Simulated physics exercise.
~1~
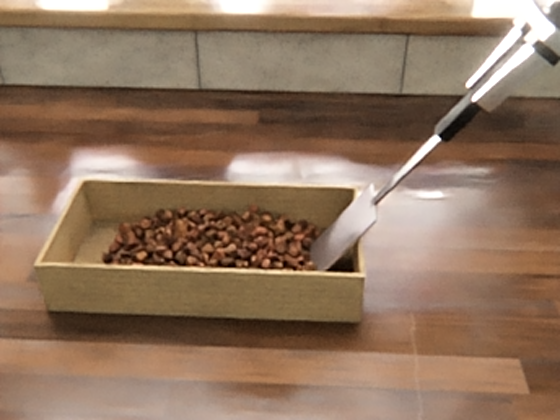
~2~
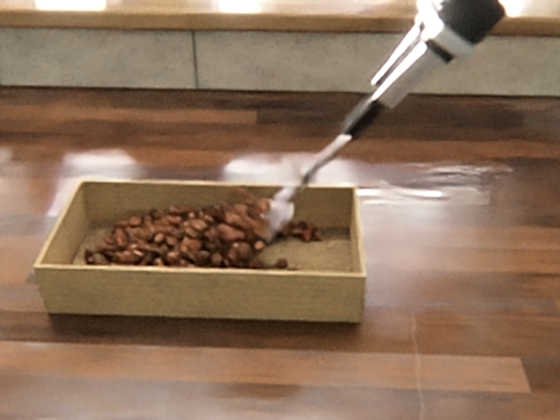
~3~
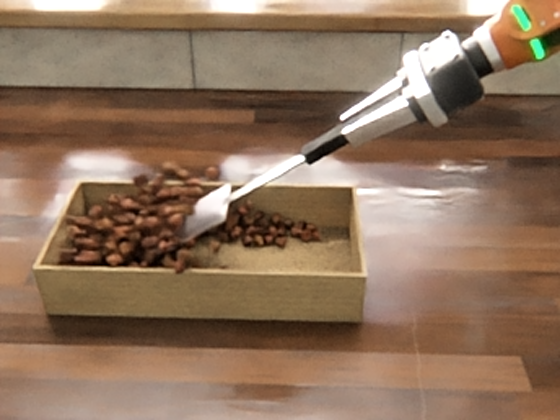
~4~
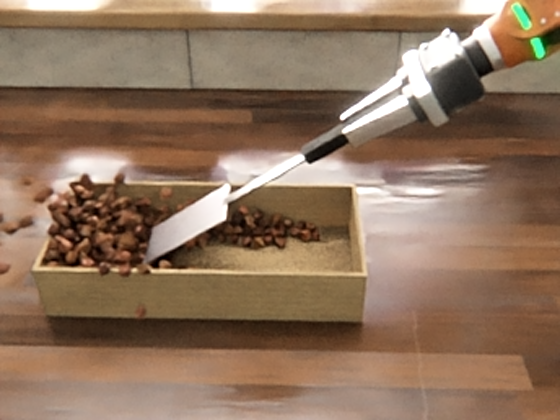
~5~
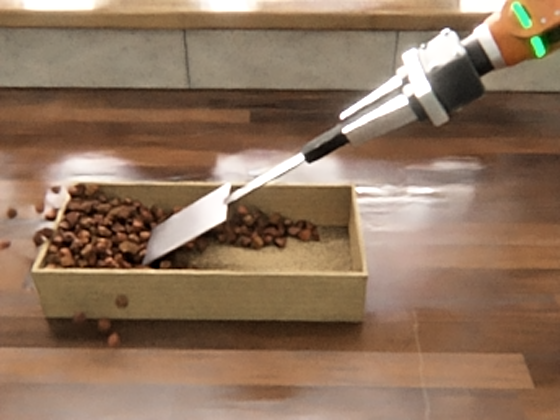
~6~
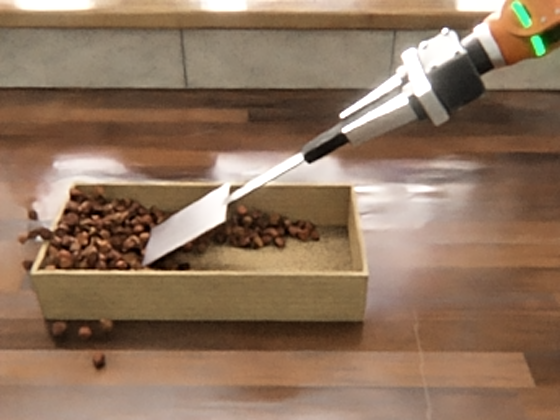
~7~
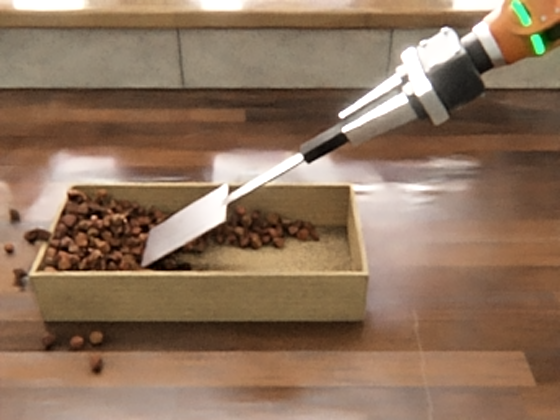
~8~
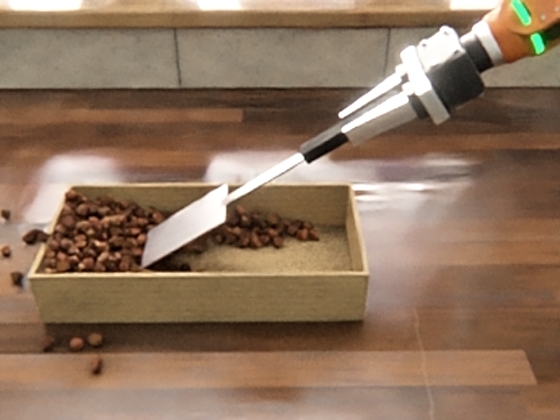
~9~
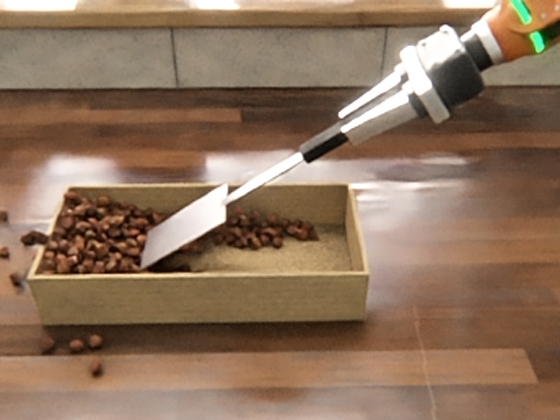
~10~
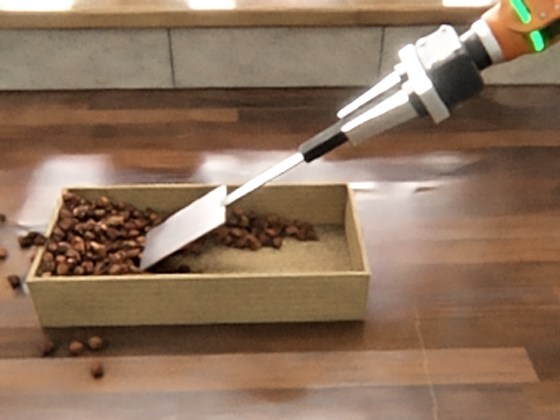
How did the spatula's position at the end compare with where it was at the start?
It started at the right end of the trough and ended farther left, with its blade resting against the pellets heaped in the left part and its handle leaning at a flatter slant.
On a shiny wooden table, a robot arm swept a spatula leftward through a shallow trough of small brown pellets, piling them at the left end and flinging some over the edge, then held still while the spilled ones settled on the table.
